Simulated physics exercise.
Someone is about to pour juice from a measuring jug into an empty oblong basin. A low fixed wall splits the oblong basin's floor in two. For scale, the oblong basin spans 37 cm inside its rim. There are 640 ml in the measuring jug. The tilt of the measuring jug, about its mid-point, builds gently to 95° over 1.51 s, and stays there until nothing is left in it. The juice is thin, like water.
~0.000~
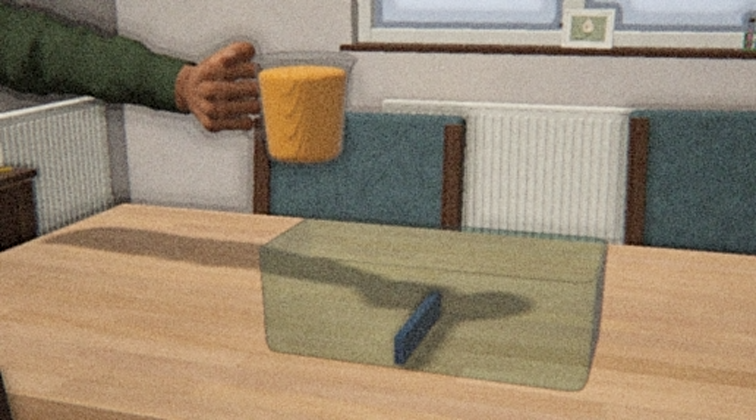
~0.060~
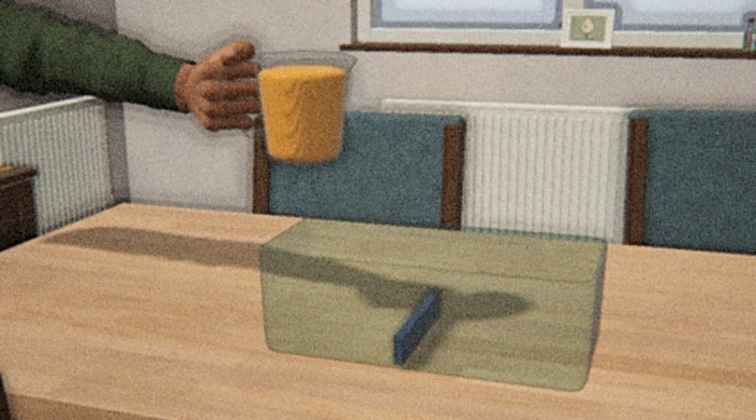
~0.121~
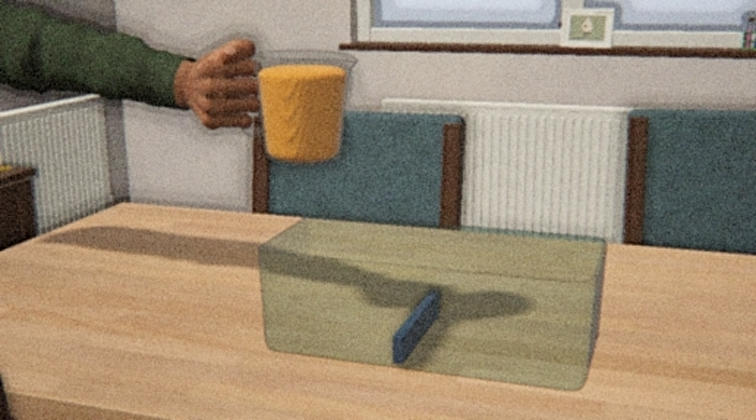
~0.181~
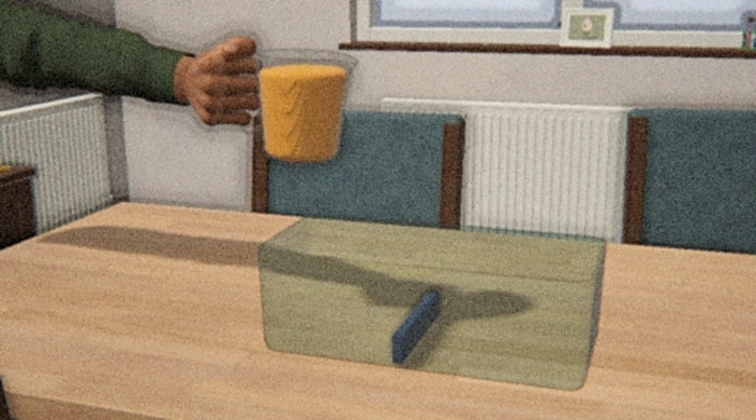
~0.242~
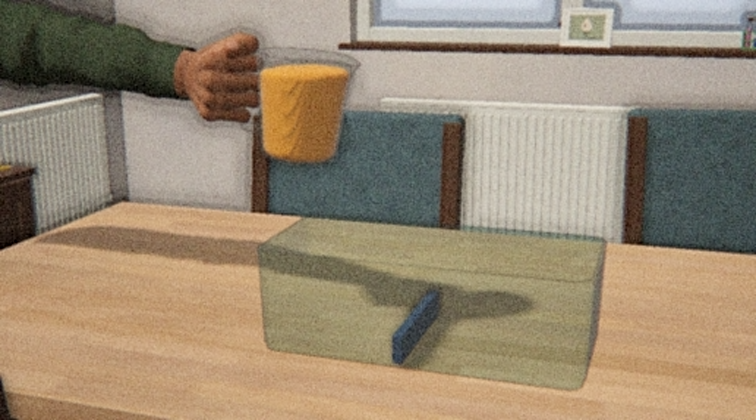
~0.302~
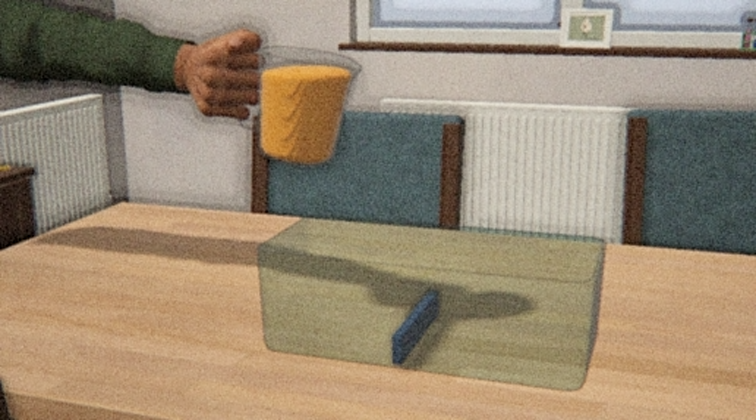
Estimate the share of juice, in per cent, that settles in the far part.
Roughly 78 per cent is past the wall.
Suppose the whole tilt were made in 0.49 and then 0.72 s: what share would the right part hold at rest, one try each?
In turn about 80 and 80 per cent.
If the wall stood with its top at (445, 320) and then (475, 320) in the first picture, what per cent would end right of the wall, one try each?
In turn about 25 and 10 per cent.
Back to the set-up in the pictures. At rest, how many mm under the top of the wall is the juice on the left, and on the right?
Left about 28 mm, right about 18 mm.
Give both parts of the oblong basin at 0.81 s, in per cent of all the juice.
Some 1 per cent left and 2 right.
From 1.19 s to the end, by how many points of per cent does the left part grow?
Some 18 per cent.
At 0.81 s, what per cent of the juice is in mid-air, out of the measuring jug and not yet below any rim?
Near 12 in a hundred.
After 0.81 s the tilt is 53° and 84 per cent is still to pour, 1 is left of the wall and 2 right of it.
After 1.19 s the tilt is 85° and 37 per cent is still to pour, 2 is left of the wall and 41 right of it.
After 1.58 s the tilt is 95° and 5 per cent is still to pour, 13 is left of the wall and 77 right of it.
After 2.01 s the tilt is 95° and 0 per cent is still to pour, 20 is left of the wall and 78 right of it.
In the end 21 per cent lies left of the wall, 78 right of it and 1 outside.
